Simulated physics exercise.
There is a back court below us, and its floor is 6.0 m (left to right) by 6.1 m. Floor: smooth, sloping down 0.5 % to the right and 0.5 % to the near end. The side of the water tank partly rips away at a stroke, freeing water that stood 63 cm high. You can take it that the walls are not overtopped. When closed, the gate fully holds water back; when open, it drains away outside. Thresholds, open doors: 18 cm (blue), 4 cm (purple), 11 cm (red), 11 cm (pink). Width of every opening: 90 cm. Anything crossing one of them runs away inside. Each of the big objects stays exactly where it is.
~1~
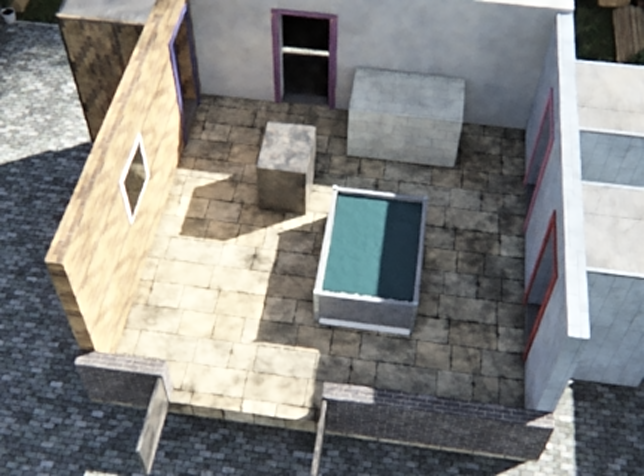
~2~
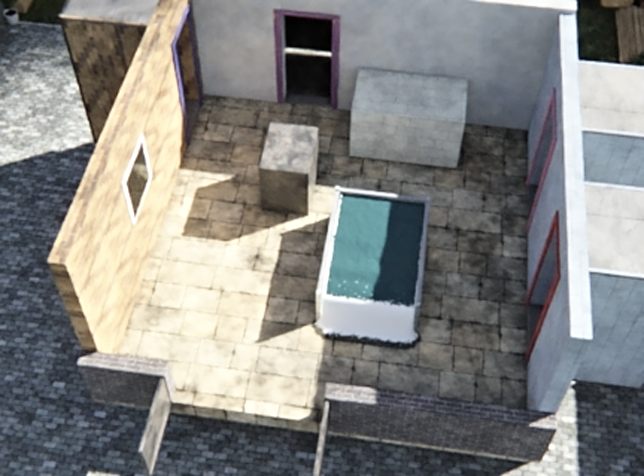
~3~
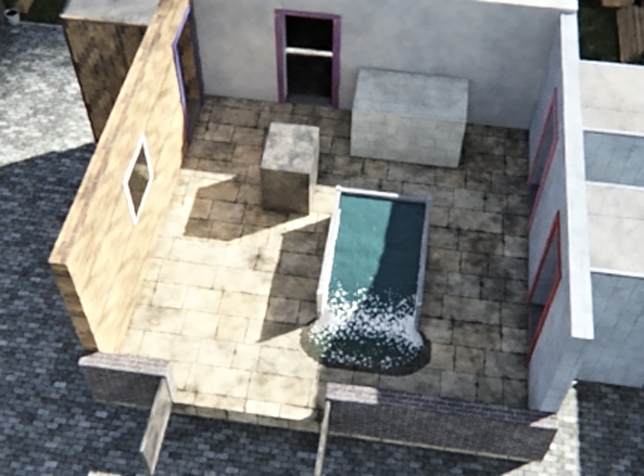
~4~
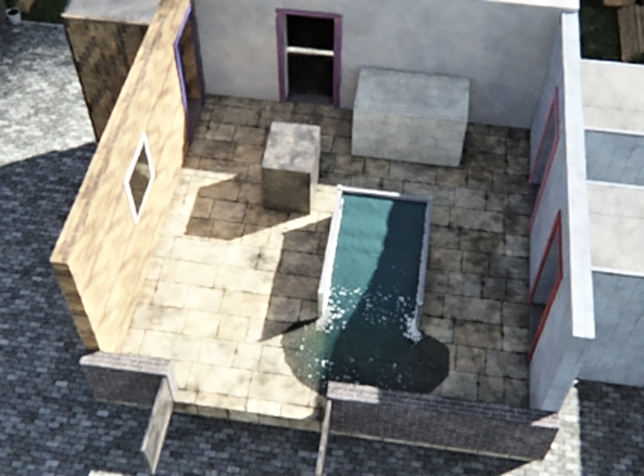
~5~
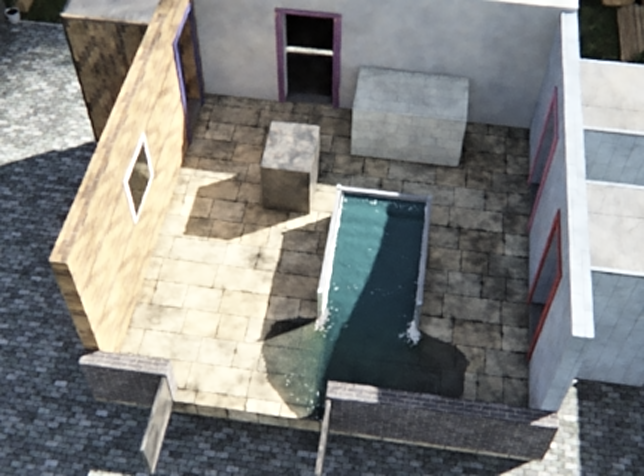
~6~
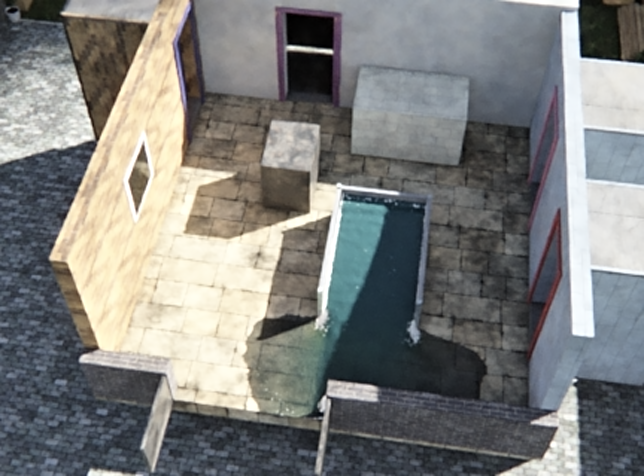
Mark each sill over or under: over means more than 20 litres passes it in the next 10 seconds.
Blue door - under; purple door - under; red door - under; pink door - under.
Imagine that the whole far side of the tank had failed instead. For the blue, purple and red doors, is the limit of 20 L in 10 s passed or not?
Blue door doesn't reach it, purple door surpasses it, red door doesn't reach it.
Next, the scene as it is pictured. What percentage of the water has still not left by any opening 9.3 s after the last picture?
Share still there: About 60 %.
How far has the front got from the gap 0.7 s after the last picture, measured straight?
Some 2.8 metres from the gap.
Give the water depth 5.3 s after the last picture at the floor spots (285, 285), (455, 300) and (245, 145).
Depths in turn: Roughly 0, 4 and 0 centimetres.
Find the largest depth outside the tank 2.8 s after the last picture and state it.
Depth: Approx. 24 cm.
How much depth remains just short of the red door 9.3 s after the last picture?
Close to 4.0 cm of depth.
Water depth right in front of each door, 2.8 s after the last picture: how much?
Door by door in cm, blue shows 0, purple shows 0, red shows 12, pink shows 3.
Then, 0.7 s after the last picture water covers 15 % of the floor and is deepest (40 cm) near (357, 409); blue door not reached, purple door not reached, red door not reached, pink door not reached.
Then, 1.5 s after the last picture water covers 20 % of the floor and is deepest (40 cm) near (522, 432); blue door not reached, purple door not reached, red door 8 cm at the sill, 0 L in, pink door not reached.
Then, 2.8 s after the last picture water covers 45 % of the floor and is deepest (24 cm) near (509, 430); blue door not reached, purple door not reached, red door 12 cm at the sill, 1 L in, pink door 3 cm at the sill, 0 L in.
Then, 5.3 s after the last picture water covers 60 % of the floor and is deepest (14 cm) near (525, 154); blue door not reached, purple door not reached, red door 7 cm at the sill, 2 L in, pink door 3 cm at the sill, 0 L in.
Then, 9.3 s after the last picture water covers 80 % of the floor and is deepest (8 cm) near (501, 274); blue door 2 cm at the sill, 0 L in, purple door not reached, red door 4 cm at the sill, 2 L in, pink door 7 cm at the sill, 0 L in.
